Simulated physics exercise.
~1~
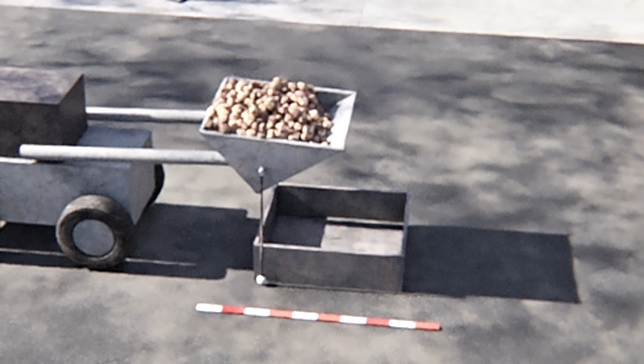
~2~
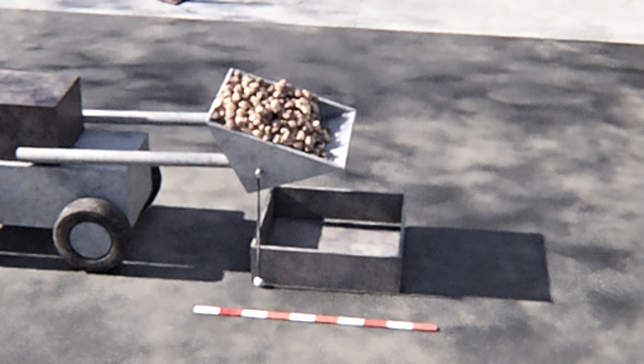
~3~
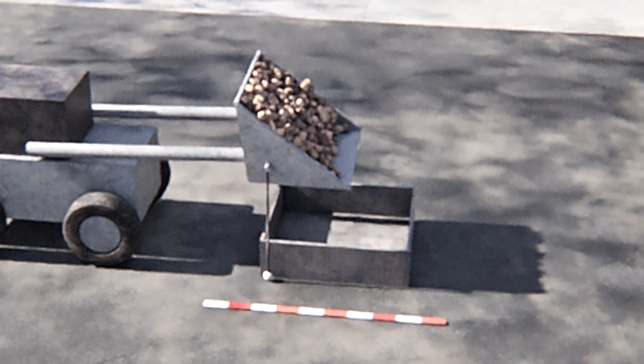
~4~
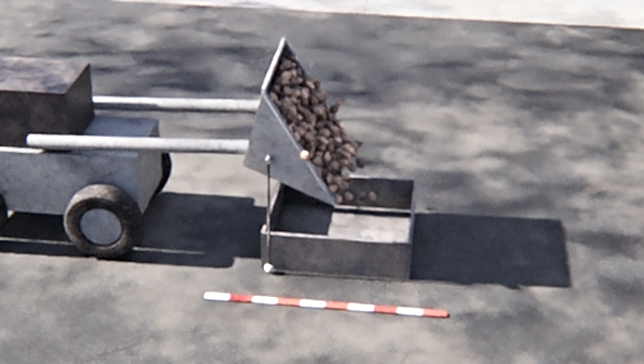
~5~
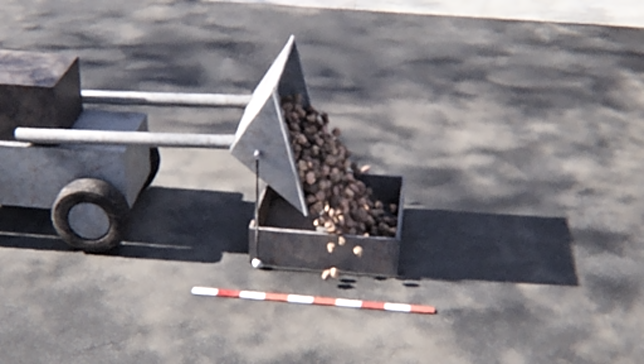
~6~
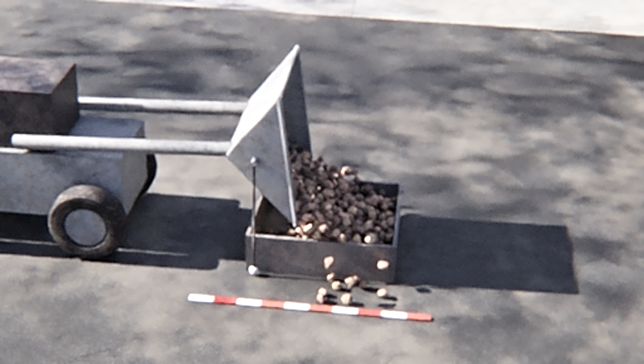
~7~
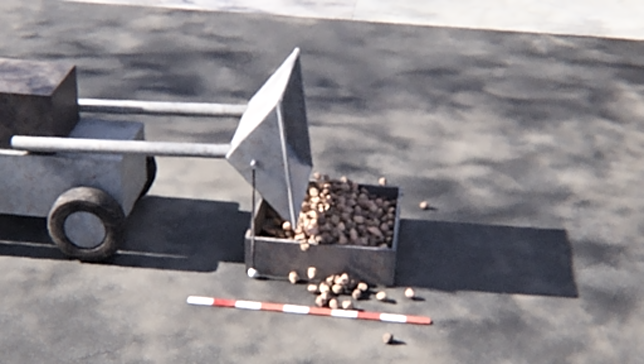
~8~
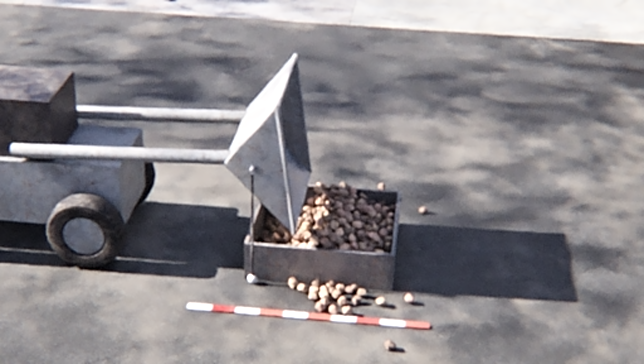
Loader bucket tipping forward and pouring brown stones into a low grey bin, most landing inside and some scattering on the ground.
